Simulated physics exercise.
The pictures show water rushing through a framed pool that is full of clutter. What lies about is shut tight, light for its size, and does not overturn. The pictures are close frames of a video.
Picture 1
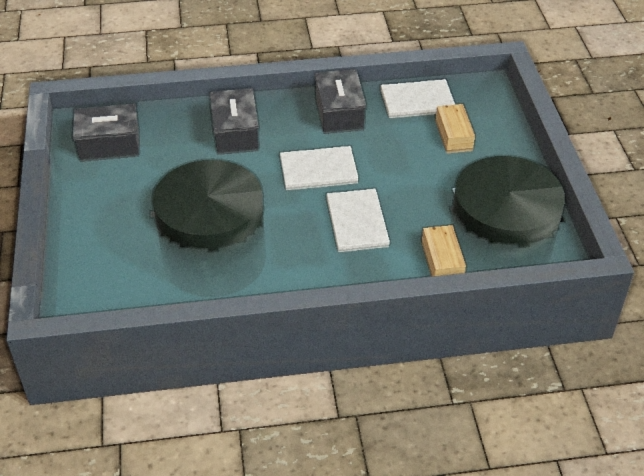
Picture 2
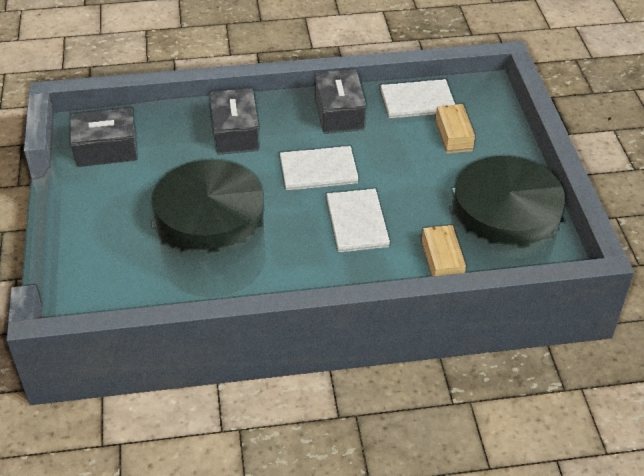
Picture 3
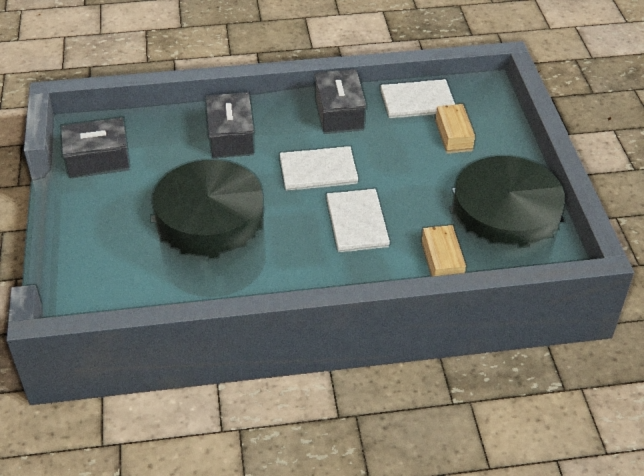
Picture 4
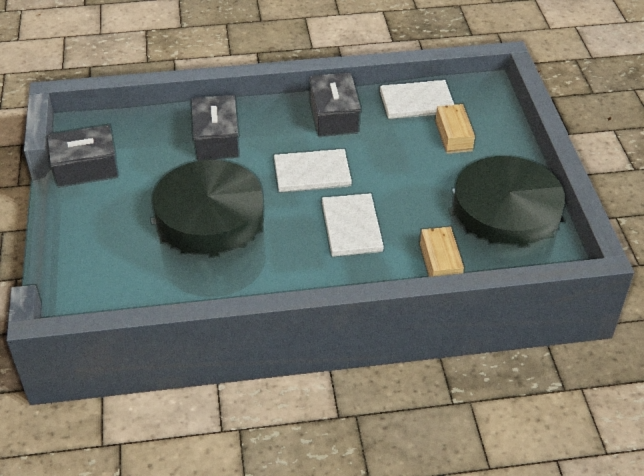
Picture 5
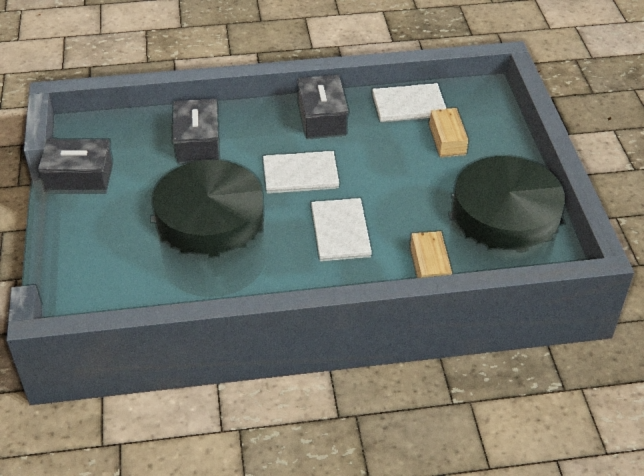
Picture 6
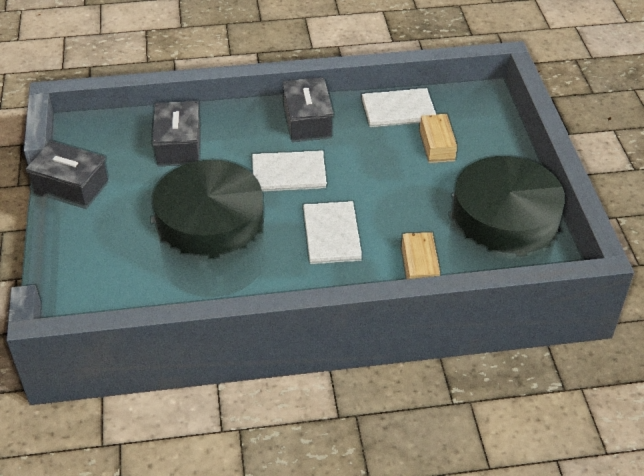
In a walled pool on paving, a gap opened in the left wall, and the dark boxes drifted left, followed by the white slabs and wooden blocks, while the leftmost box turned at the opening.
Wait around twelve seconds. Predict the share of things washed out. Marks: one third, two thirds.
Share: Under a third.
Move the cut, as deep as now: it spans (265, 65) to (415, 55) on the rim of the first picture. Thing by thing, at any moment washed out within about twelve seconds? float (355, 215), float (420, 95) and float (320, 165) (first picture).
In that order: Left behind, carried outside, no.
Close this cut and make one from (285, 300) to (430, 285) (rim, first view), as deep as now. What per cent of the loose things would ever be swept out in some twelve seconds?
Roughly 10 per cent.
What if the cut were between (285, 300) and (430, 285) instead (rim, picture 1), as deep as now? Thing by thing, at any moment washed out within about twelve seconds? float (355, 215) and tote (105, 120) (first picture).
In that order: Yes, left behind.
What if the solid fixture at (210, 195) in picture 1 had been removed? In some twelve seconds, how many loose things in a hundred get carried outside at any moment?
Roughly 10 per cent.
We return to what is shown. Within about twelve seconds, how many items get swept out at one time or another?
The number is 2.
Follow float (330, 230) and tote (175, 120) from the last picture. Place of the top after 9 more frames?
Around (298, 253) and (83, 163).
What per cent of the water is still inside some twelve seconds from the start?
Some 62 per cent.
A moment on, 1 of 8 are out; 7 afloat.
Next, 1 of 8 are out; 7 afloat.
Later, 2 of 8 are out; 6 afloat.
In the end, 2 of 8 are out; 6 afloat.
